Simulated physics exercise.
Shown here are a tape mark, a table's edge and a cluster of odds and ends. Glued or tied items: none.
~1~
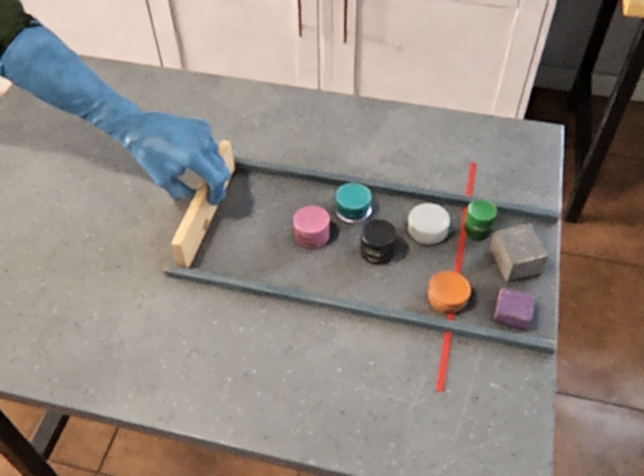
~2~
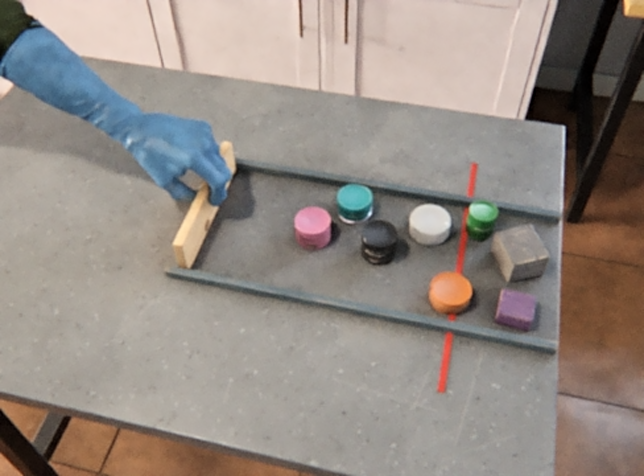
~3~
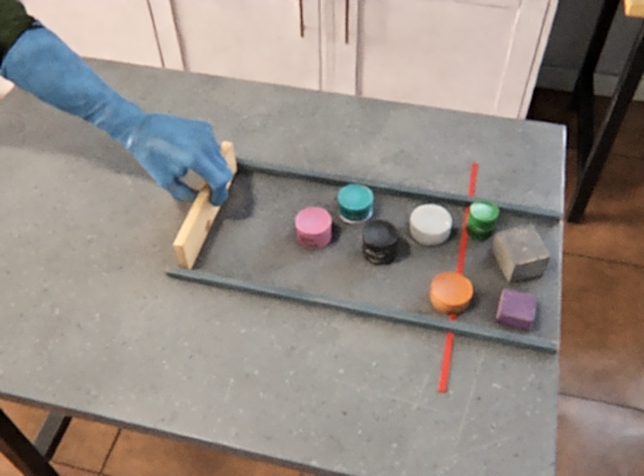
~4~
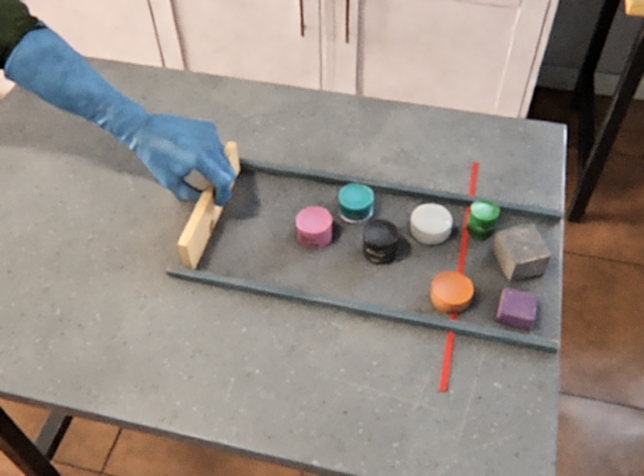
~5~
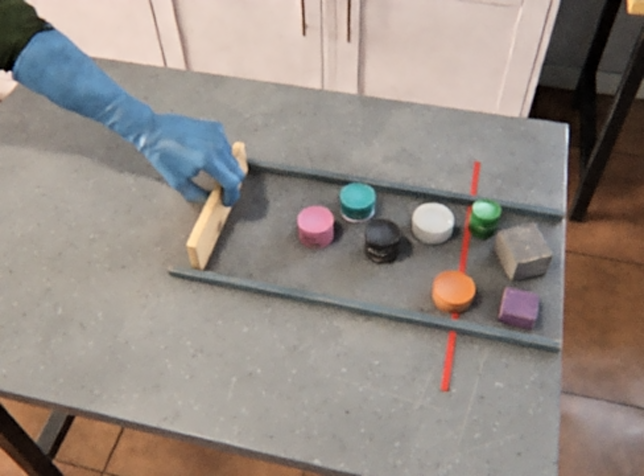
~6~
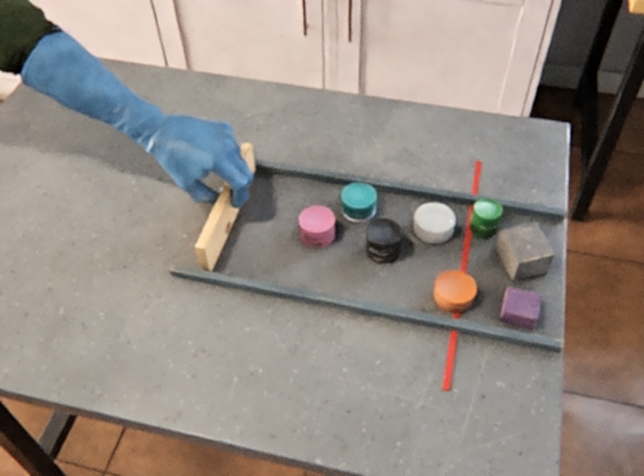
In this clip, a blue-gloved hand holds a wooden board upright between two rails on a grey table, then slides it slightly right, while the tubs, lids and blocks near the red tape show no clear movement of their own.
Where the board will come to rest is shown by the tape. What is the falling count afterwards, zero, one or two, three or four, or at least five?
Afterwards the falling count is zero.
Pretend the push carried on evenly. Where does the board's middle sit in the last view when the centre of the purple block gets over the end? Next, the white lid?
The middle is at (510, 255) when it's the purple block, and at (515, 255) when it's the white lid.
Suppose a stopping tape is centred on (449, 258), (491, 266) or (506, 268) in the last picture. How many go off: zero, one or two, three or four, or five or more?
Tape one gives zero, tape two gives either one or two, and tape three gives 1 or 2.
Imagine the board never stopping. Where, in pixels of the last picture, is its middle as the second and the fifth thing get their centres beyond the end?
I'd say close to (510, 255), then close to (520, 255).
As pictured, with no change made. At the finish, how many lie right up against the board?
Tally at the end: 3.
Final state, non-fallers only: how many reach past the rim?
The total here is 1.
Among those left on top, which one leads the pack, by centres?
Answer: The grey block.
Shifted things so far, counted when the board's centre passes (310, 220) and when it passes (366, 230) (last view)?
That gives 1 for the first and 3 for the second.
Soon after, none off yet; purple block at rest near (520, 308); grey block at rest near (524, 251); green tub at rest near (486, 219).
In the end, the number that fall off is zero.
